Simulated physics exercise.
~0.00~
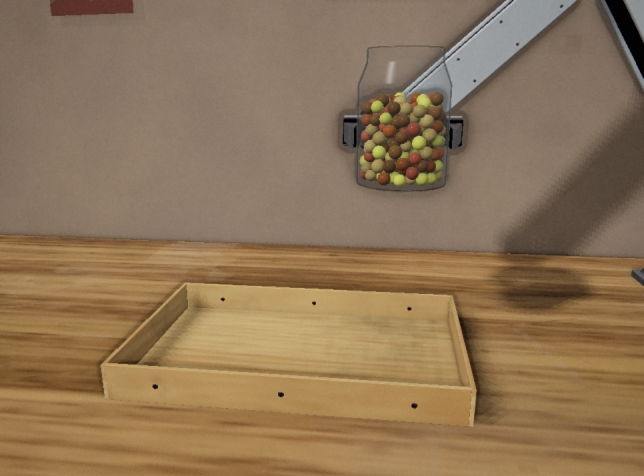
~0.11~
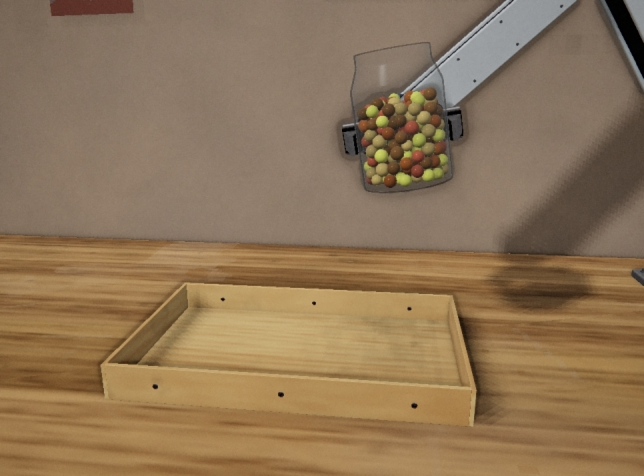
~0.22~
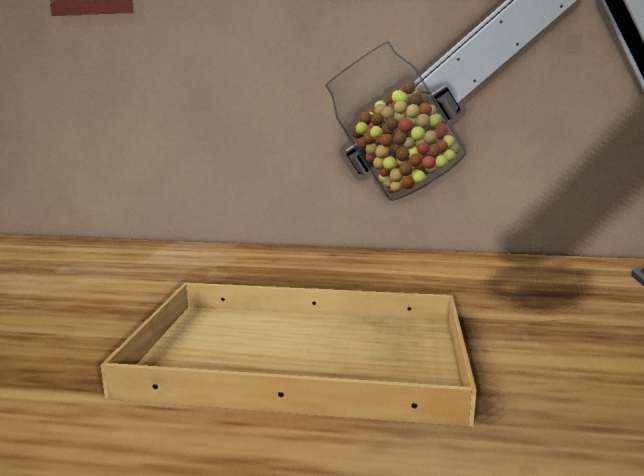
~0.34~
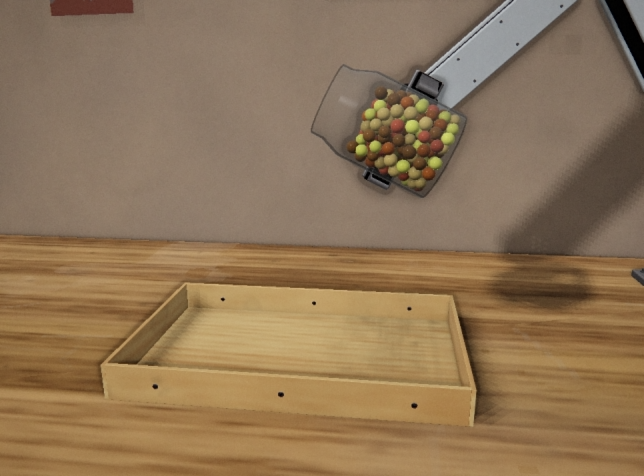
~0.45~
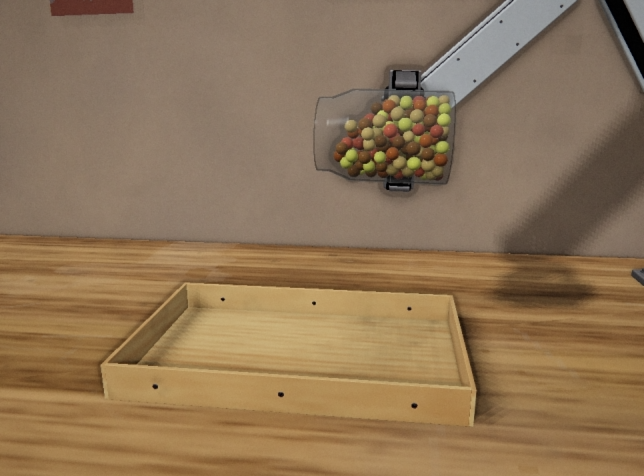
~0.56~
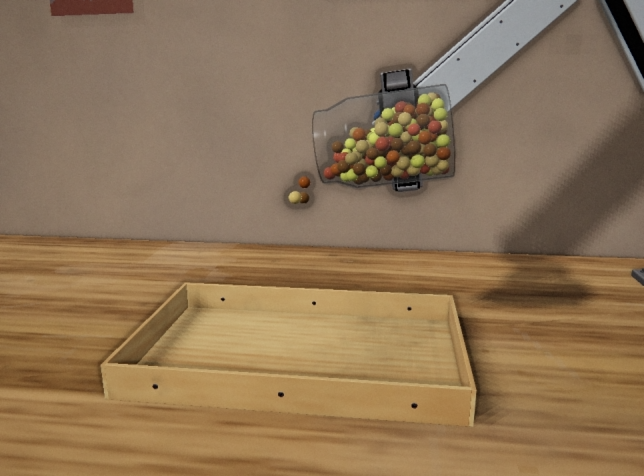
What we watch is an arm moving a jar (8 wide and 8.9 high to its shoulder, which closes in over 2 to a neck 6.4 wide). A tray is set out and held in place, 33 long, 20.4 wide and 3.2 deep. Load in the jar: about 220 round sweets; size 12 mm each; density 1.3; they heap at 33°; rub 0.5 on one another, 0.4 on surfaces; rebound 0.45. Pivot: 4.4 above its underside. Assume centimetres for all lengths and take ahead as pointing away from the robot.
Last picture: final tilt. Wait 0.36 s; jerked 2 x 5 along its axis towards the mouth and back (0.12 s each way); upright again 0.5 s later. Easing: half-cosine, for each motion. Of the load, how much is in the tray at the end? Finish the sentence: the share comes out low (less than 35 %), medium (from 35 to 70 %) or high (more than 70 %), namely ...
The share comes out medium, from 35 to 70 %.
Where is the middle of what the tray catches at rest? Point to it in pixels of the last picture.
The middle lies at roughly (226, 343).
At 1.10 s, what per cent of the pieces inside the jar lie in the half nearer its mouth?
Roughly 90 per cent.
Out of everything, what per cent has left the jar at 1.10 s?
About 20 percent.
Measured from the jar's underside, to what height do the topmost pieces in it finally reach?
Looks like roughly 5.5 cm, measured from the underside.
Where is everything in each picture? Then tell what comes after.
In the first picture, the jar middle at (402, 137), upright; upper third of the load around (403, 114), from x 365 to 440, top at y 100; 225 in the jar.
In the second picture, the jar middle at (402, 137), tipped 9°; upper third of the load around (402, 115), from x 365 to 445, top at y 95.
In the third picture, the jar middle at (402, 137), tipped 34°; upper third of the load around (406, 116), from x 355 to 455, top at y 85.
In the fourth picture, the jar middle at (402, 137), tipped 64°; upper third of the load around (404, 115), from x 355 to 455, top at y 95.
In the fifth picture, the jar middle at (402, 137), tipped 89°; upper third of the load around (410, 116), from x 340 to 445, top at y 100.
In the sixth picture, the jar middle at (402, 137), tipped 98°; upper third of the load around (417, 122), from x 295 to 445, top at y 100; 222 in the jar, 3 in flight or on a rim.
After 1.10 s, tipped 98°, highest piece 25 above the table; 185 in the jar, 16 in the tray, 24 in flight or on a rim.
After 1.63 s, tipped 55°, highest piece 27 above the table; 128 in the tray, 94 in the jar, 1 on the table or floor, 2 in flight or on a rim.
After 2.10 s, upright, highest piece 24 above the table; 130 in the tray, 94 in the jar, 1 on the table or floor.
After 2.80 s, upright, highest piece 24 above the table; 130 in the tray, 94 in the jar, 1 on the table or floor.
In the end, 130 in the tray, 94 in the jar, 1 on the table or floor. That is 58 % in the tray.
